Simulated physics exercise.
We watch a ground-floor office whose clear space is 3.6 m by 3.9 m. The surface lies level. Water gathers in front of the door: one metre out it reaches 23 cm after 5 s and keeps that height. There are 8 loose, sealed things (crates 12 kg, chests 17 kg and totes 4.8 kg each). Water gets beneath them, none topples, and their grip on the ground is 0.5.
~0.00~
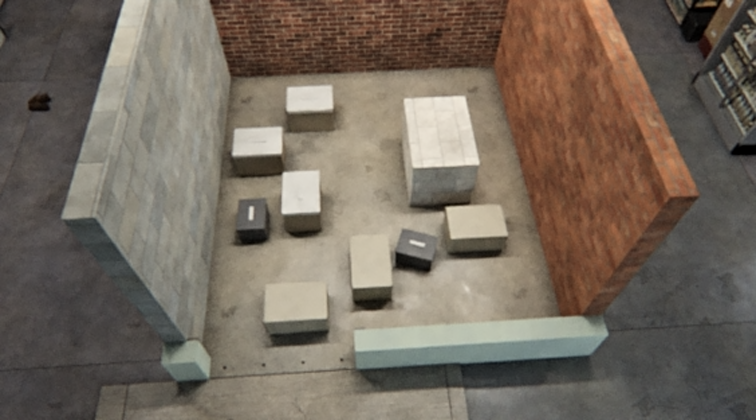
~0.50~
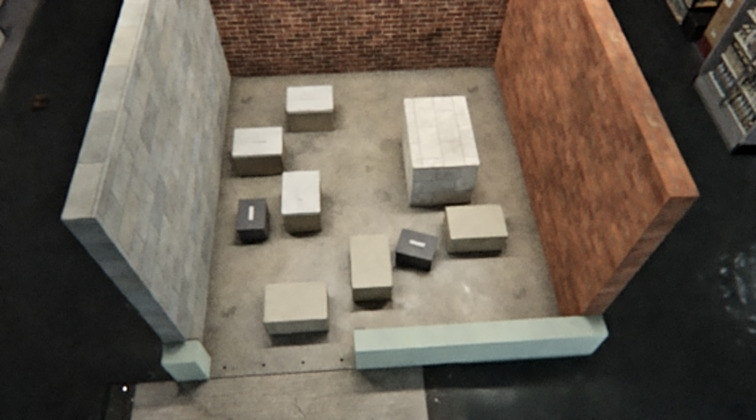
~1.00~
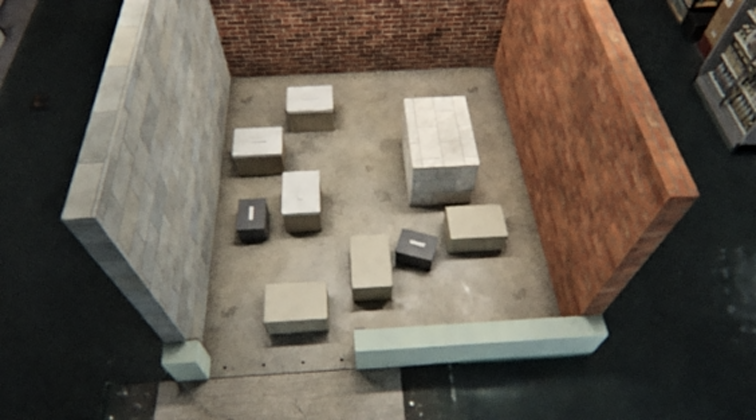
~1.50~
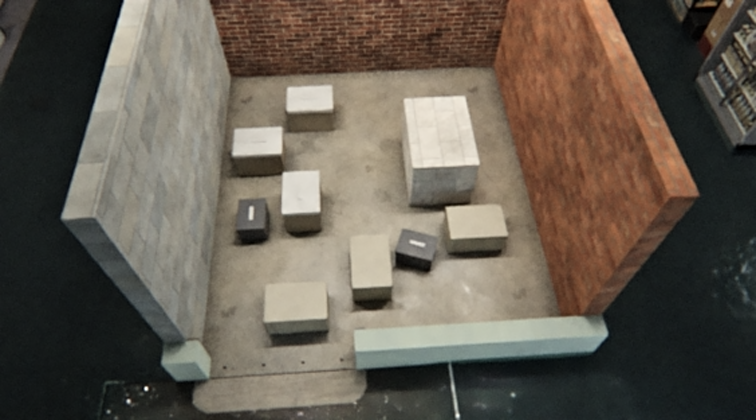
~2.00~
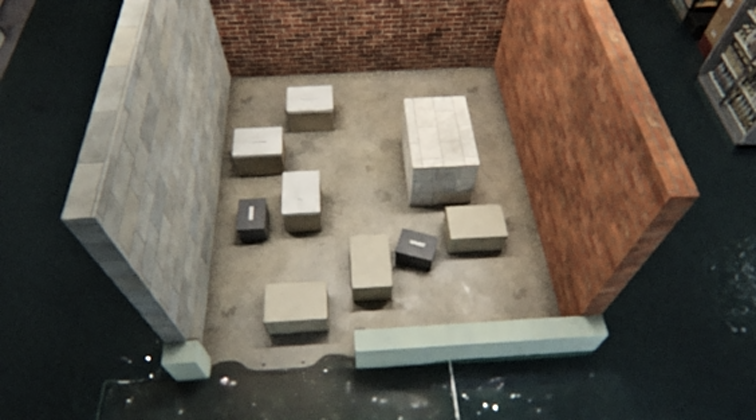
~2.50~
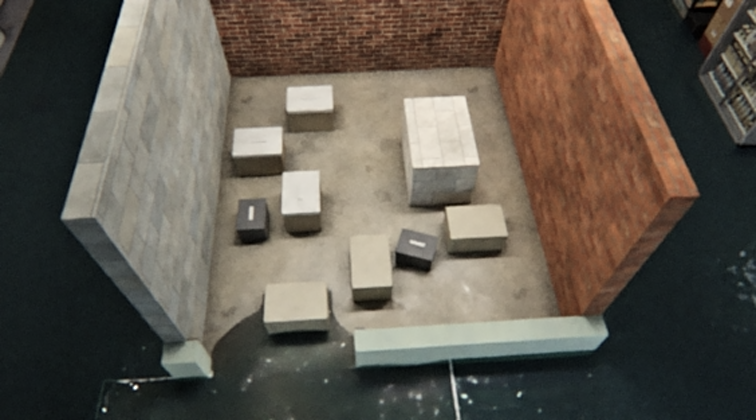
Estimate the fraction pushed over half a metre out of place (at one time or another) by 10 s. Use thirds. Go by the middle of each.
It is from one to two thirds.
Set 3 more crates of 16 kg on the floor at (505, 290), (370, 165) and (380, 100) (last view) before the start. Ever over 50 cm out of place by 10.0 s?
In that order: Short of it, more, over.
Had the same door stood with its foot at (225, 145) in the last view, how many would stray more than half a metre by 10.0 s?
Then 7.
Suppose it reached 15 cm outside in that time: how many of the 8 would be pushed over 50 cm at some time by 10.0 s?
Then 4.
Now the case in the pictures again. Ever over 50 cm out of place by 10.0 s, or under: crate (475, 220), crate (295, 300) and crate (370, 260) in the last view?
In turn: Under, over, short of it.
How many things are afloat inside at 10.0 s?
6 of them.
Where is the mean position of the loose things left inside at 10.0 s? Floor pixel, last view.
Near (441, 155).
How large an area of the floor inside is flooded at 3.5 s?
Some 1.5 m2.
After 3.5 s 0 of 8 are over 50 cm from their spots; 0 afloat.
After 4.5 s 1 of 8 are over 50 cm from their spots; 0 afloat.
After 7.0 s 4 of 8 are over 50 cm from their spots; 4 afloat.
After 10.0 s 5 of 8 are over 50 cm from their spots, and 5 have been at some point; 6 afloat.
